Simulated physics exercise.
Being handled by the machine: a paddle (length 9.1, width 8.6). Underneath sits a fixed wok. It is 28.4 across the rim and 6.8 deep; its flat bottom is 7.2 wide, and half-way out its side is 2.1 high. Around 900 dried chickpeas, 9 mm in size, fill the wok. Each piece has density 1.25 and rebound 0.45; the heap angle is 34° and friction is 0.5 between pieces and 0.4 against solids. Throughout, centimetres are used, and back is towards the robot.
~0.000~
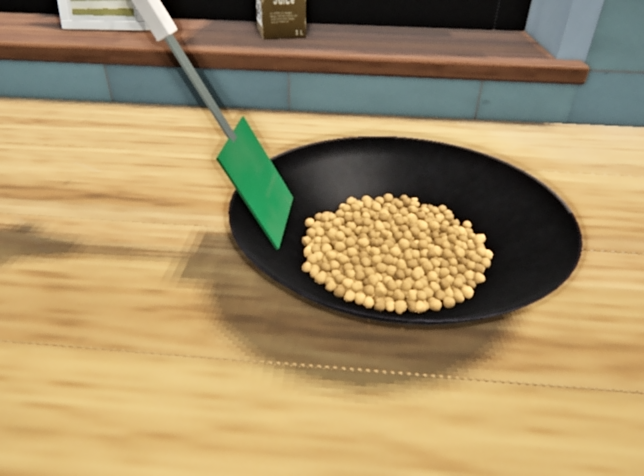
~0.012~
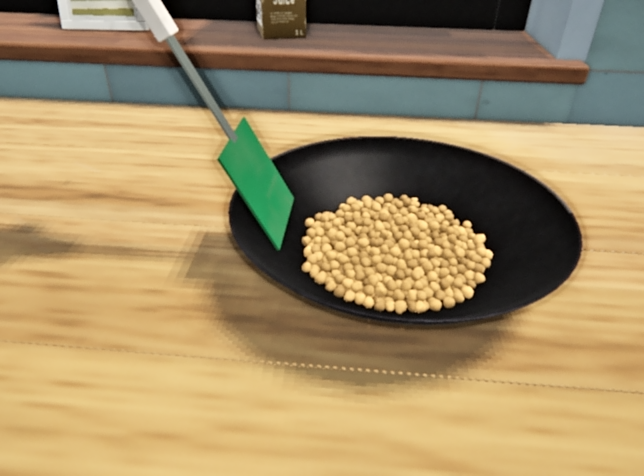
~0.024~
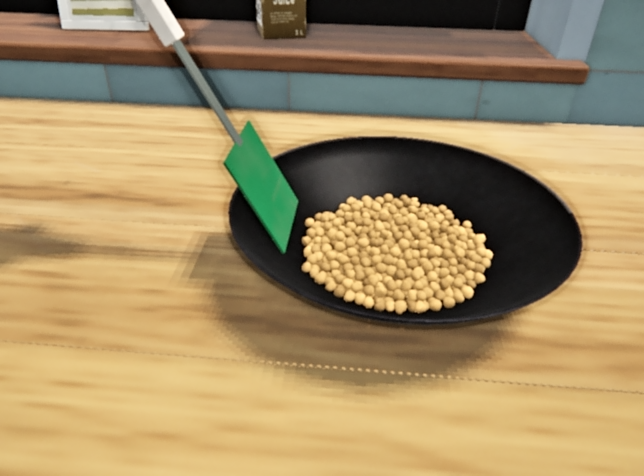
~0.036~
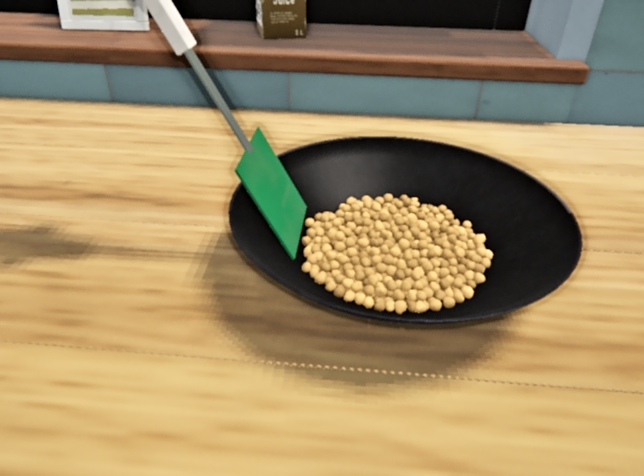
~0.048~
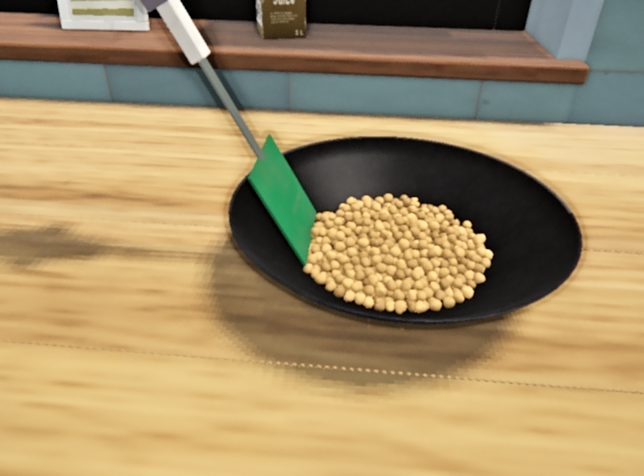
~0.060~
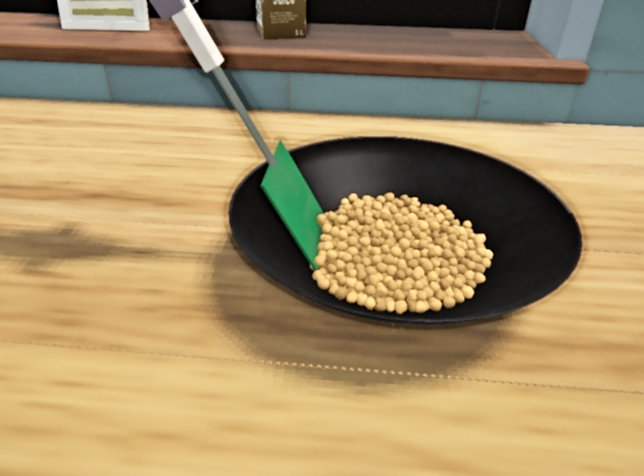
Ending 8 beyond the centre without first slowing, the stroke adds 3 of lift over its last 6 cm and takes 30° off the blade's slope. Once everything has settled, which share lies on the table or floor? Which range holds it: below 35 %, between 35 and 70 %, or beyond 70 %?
The range below 35 %.
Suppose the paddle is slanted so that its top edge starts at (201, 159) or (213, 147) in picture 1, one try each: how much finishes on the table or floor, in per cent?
About 15% and 20%.
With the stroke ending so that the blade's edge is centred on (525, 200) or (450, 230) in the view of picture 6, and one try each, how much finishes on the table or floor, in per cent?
Estimates, in order: 40 % and 0 %.
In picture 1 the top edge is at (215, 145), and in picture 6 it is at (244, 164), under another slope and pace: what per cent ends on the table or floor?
Around 5 per cent finishes on the table or floor.
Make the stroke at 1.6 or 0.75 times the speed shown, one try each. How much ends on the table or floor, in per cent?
Roughly 45 % and roughly 10 %.
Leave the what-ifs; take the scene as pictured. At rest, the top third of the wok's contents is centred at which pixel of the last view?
Close to pixel (495, 232).
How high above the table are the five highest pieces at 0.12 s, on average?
7 cm.
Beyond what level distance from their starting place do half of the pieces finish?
6 cm.
By 0.12 s, sloping 62°, highest piece 9 above the table; 900 in the wok.
By 0.19 s, sloping 53°, highest piece 10 above the table; 900 in the wok.
By 0.42 s, sloping 32°, highest piece 11 above the table; 706 in the wok, 100 on the table or floor, 94 on the blade or in flight.
By 1.47 s, sloping 32°, highest piece 6 above the table; 703 in the wok, 197 on the table or floor.
Final count, 703 in the wok, 197 on the table or floor. That is 22 % on the table or floor.
